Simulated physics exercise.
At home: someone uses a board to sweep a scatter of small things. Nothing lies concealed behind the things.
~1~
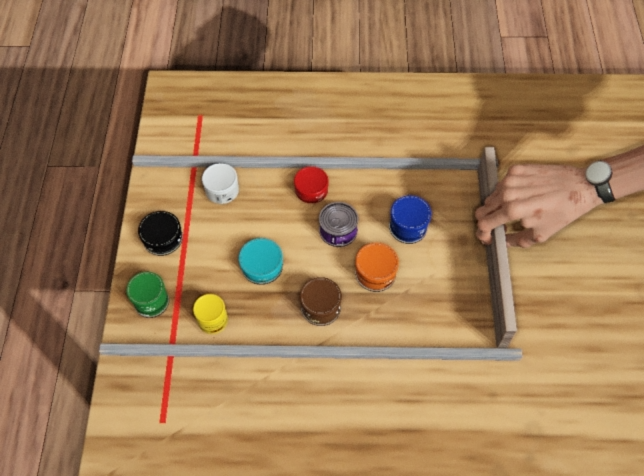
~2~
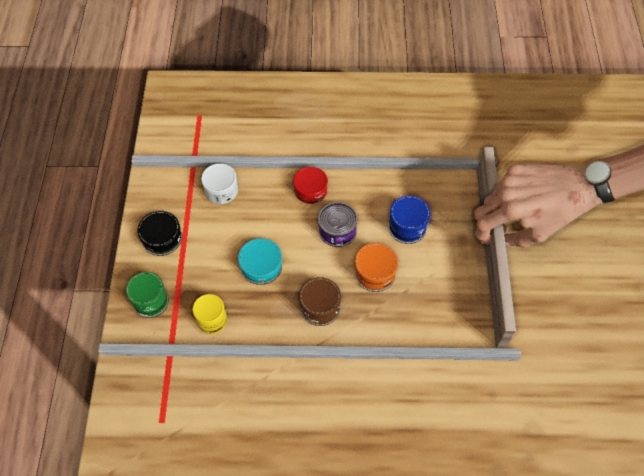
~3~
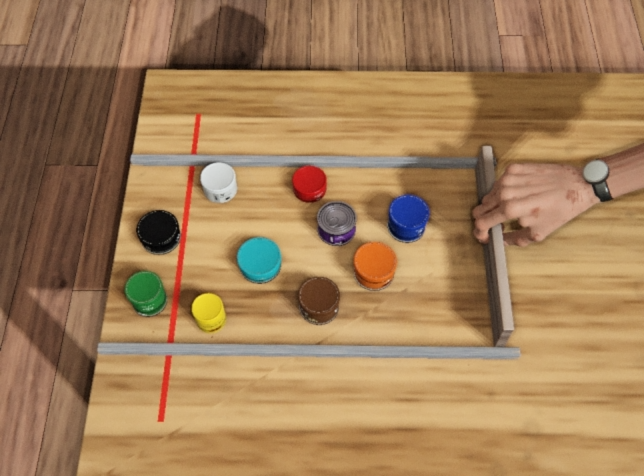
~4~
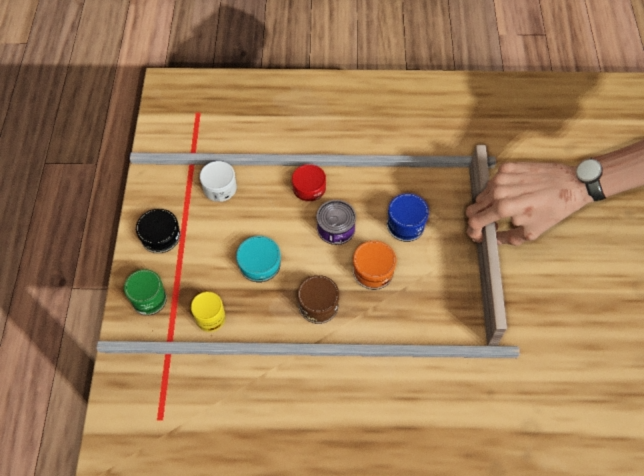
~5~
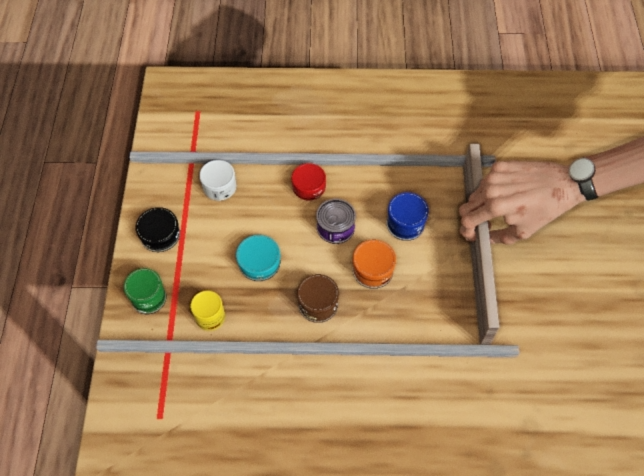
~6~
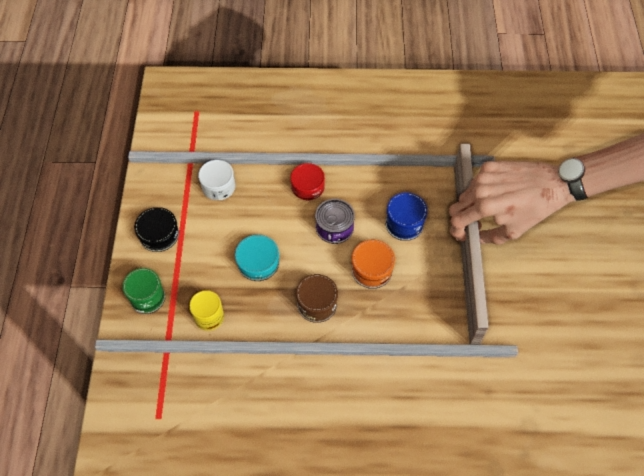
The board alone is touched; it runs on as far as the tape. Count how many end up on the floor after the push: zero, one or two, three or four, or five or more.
Basically the losses over the end count one or two in this one.
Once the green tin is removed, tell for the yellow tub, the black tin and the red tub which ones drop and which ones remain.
Yellow tub still up, black tin down, red tub still up.
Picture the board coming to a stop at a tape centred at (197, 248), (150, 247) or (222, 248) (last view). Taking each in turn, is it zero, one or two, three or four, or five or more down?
Counts for the three spots in order: 1 or 2; five or over; no fall at all.
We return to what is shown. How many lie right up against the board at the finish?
Tally at the end: 4.
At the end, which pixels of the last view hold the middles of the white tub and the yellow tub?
First object: (136, 181); second object: (139, 324).
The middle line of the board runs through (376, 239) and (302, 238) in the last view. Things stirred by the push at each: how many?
3 at one spot and 6 at the other.
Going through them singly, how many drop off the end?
Count: 1.
Soon after, none off yet; green tin at rest near (145, 292); black tin at rest near (157, 230); white tub at rest near (217, 180).
By the end, the number that fall off is one or two; fallen, black tin.
